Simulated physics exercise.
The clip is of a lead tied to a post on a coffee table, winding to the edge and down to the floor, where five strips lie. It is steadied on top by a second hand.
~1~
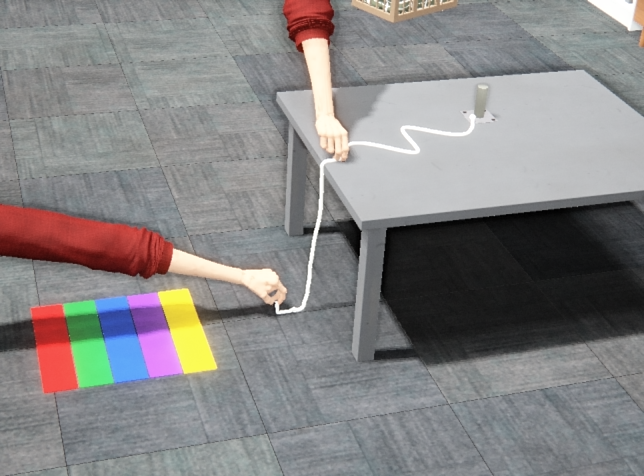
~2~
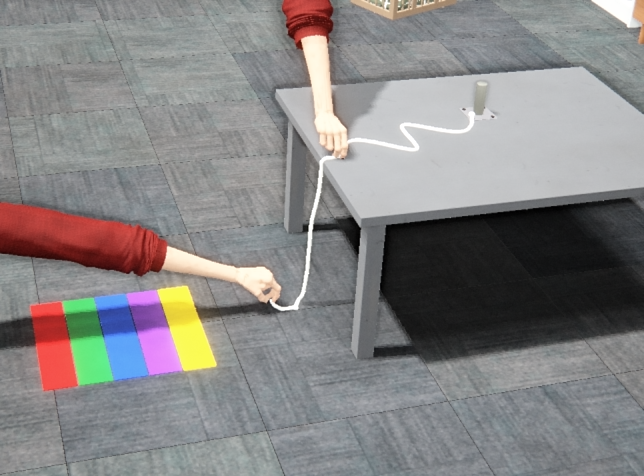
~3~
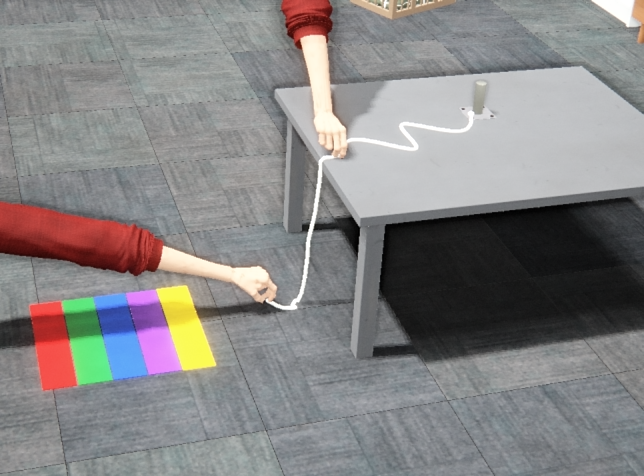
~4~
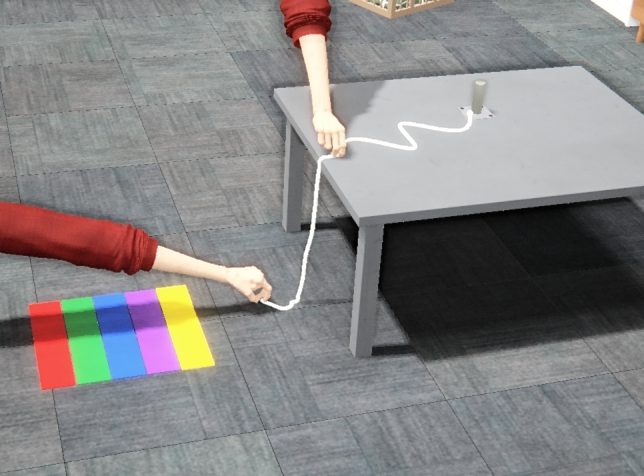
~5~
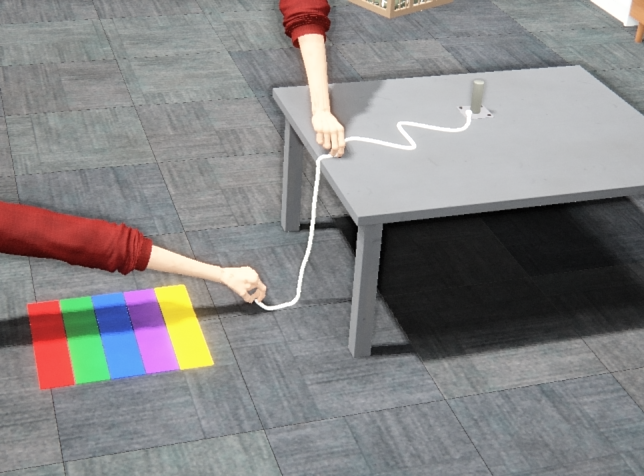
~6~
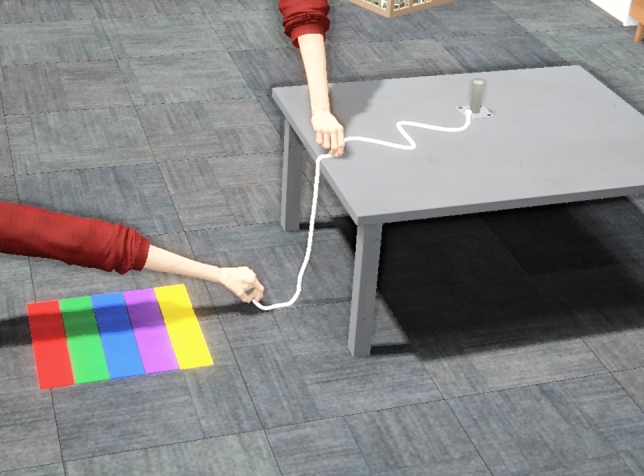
In this clip, a hand on the floor pulls the end of a white lead slightly left beside five coloured strips, while another hand holds the lead at the edge of a gray coffee table, where it winds from a post.
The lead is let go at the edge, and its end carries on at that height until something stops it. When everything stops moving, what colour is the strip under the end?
The strip under the end is red.
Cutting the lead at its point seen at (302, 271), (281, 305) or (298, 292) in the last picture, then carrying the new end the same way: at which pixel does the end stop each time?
First try near (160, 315), second near (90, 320), third near (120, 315).
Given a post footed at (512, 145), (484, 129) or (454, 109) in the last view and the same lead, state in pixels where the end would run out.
About (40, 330), (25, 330) and (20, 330).
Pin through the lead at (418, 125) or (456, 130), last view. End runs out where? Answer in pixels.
In order of the tries, it's near (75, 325) and near (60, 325).
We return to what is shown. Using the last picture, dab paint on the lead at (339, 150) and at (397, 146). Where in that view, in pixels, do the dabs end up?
The first lands at (251, 186), while the second lands at (320, 147).
Soon after, end near (108, 319); over blue.
Then, end near (66, 325); over green.
At full stretch, end near (40, 328); over red. It gets as far as the red strip.
